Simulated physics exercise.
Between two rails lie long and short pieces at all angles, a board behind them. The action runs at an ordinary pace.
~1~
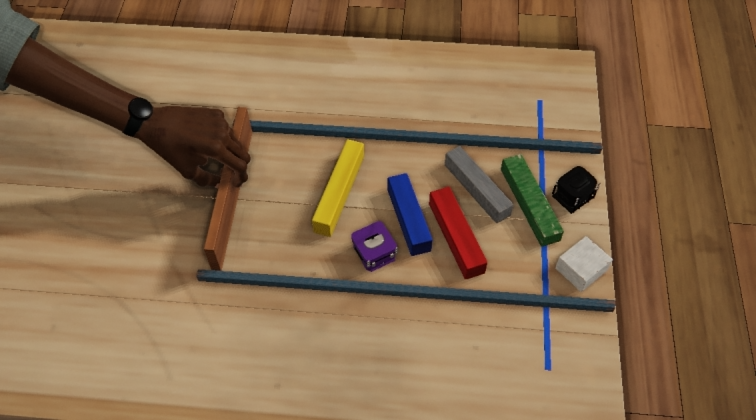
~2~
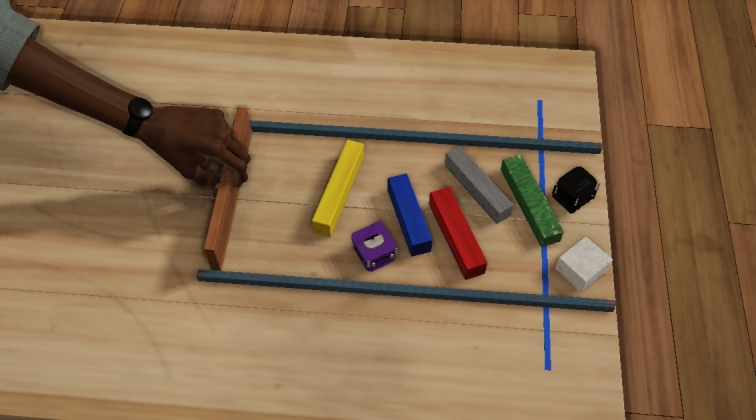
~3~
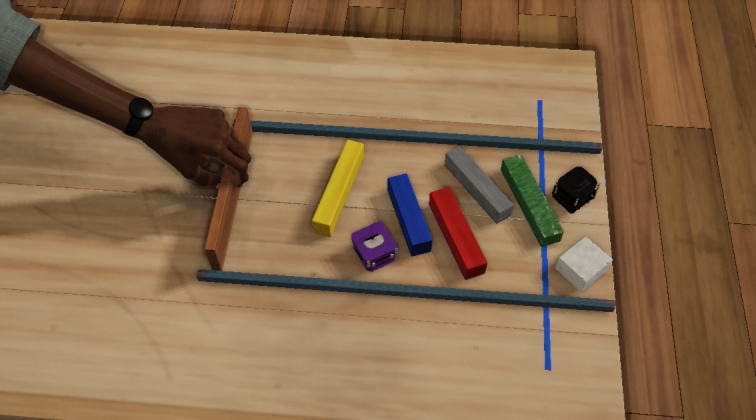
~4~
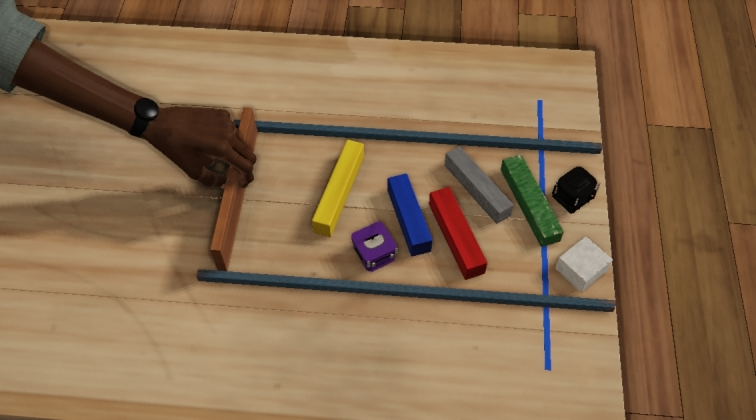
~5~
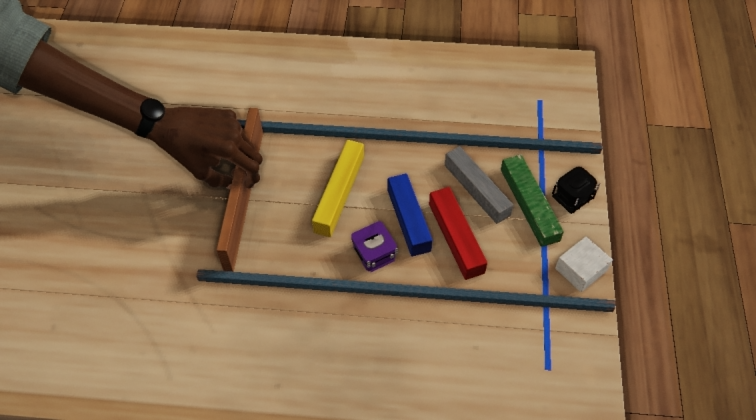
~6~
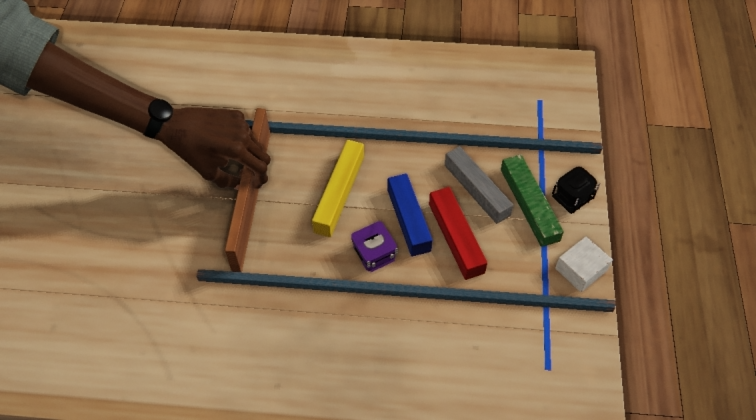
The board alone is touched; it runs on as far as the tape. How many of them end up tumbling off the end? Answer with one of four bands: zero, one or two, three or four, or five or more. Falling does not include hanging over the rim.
Three or four.
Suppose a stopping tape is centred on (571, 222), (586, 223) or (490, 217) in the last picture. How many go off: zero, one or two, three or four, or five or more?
Per place, in order: 5 or more; five or more; none at all.
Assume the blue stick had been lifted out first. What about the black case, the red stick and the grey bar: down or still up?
Black case: Is gone; red stick: Is still there; grey bar: Is still there.
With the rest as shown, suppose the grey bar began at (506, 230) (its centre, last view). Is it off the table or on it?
Lab note: Started there, it ends up below.
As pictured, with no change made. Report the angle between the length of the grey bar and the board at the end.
It measures close to 40 degrees.
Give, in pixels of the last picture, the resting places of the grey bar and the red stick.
The grey bar comes to rest close to (591, 178), while the red stick rests close to (610, 246).
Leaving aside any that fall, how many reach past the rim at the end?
The answer comes to 2.
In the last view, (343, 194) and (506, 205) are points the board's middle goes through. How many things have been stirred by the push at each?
That gives 1 for the first and 8 for the second.
Soon after, none off yet; white block at rest near (583, 264); black case at rest near (575, 189); green bar at rest near (531, 200).
At rest, the number that fall off is three or four; fallen, green bar, black case and white block.
